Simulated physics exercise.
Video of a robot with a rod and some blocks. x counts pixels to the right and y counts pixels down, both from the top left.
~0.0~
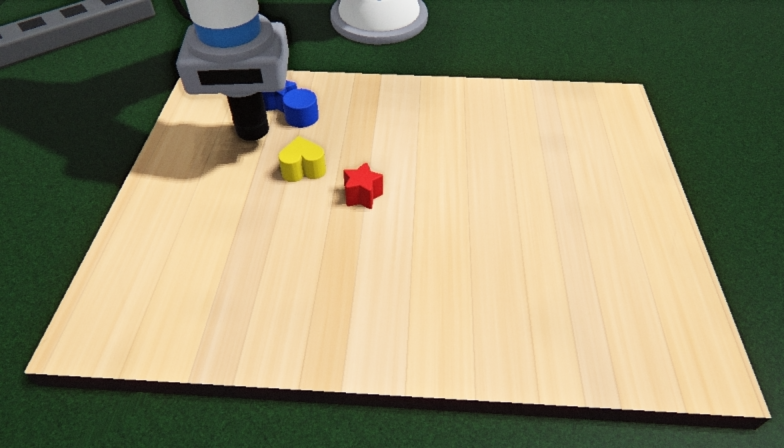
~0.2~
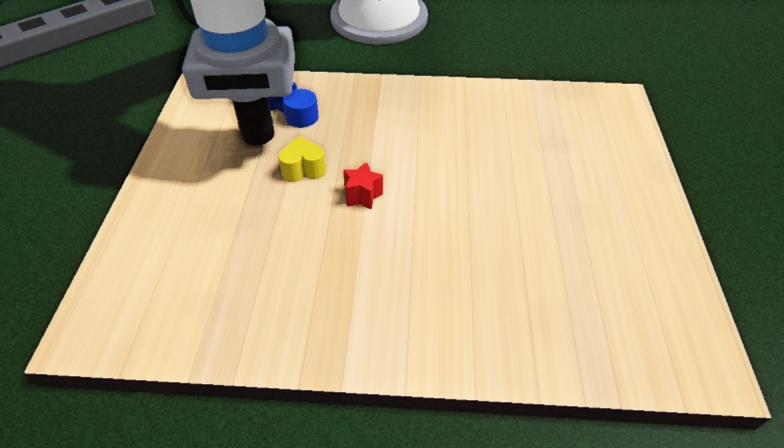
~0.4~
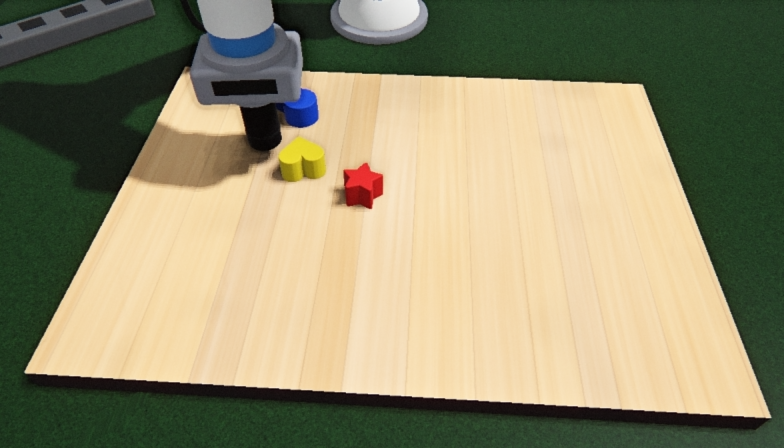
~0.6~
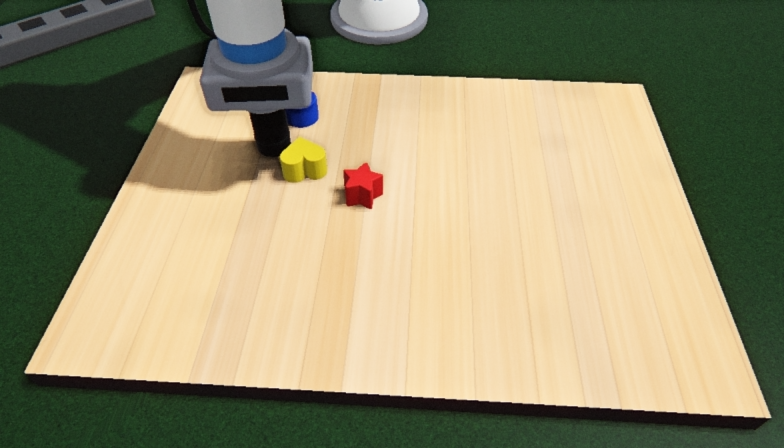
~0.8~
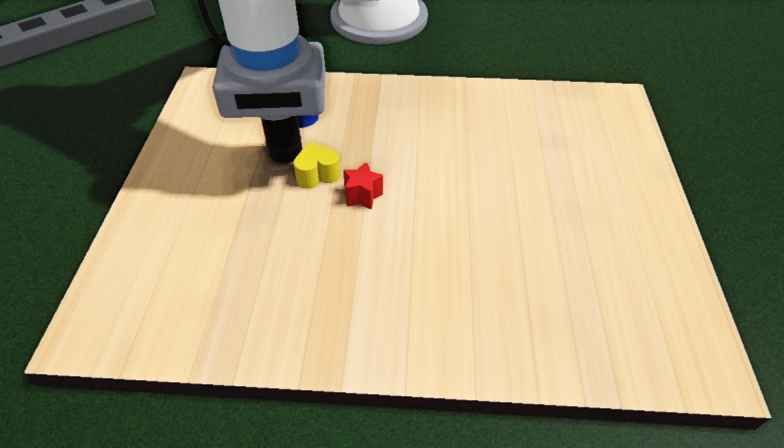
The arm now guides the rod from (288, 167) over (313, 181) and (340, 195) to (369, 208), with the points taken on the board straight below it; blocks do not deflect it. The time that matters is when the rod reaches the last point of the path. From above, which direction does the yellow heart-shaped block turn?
It twists anticlockwise.
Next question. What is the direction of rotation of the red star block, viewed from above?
Short answer: Clockwise.
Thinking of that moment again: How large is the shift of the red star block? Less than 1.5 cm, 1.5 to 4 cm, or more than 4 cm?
Travel: Beyond 4 cm.
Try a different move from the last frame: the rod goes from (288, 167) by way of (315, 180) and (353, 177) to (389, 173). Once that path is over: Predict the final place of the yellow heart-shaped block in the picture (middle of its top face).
It ends at (415, 172).
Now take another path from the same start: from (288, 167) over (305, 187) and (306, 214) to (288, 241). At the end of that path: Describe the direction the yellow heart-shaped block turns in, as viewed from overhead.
My answer: Anticlockwise.
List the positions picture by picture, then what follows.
Rod tip (253, 131); block tops, blue cylinder (299, 98); yellow heart-shaped block (301, 150); red star block (362, 176), in the first frame.
Rod (259, 136); blocks unchanged, in the second frame.
Rod (266, 141); blocks unchanged, in the third frame.
Rod (275, 147); blocks unchanged, in the fourth frame.
Rod (286, 153); blue cylinder hidden; yellow heart-shaped block (315, 156); red star block (362, 176), in the fifth frame.
The first path, step by step. One third of the way, rod (311, 168); yellow heart-shaped block (345, 166), turned 25° anticlockwise; red star block (370, 179).
Two thirds of the way, rod (339, 181); yellow heart-shaped block (375, 176), turned 35° anticlockwise; red star block (401, 190).
At the end, rod (368, 195); blue cylinder in place; yellow heart-shaped block (403, 181), turned 50° anticlockwise; red star block (430, 196), turned 25° clockwise.
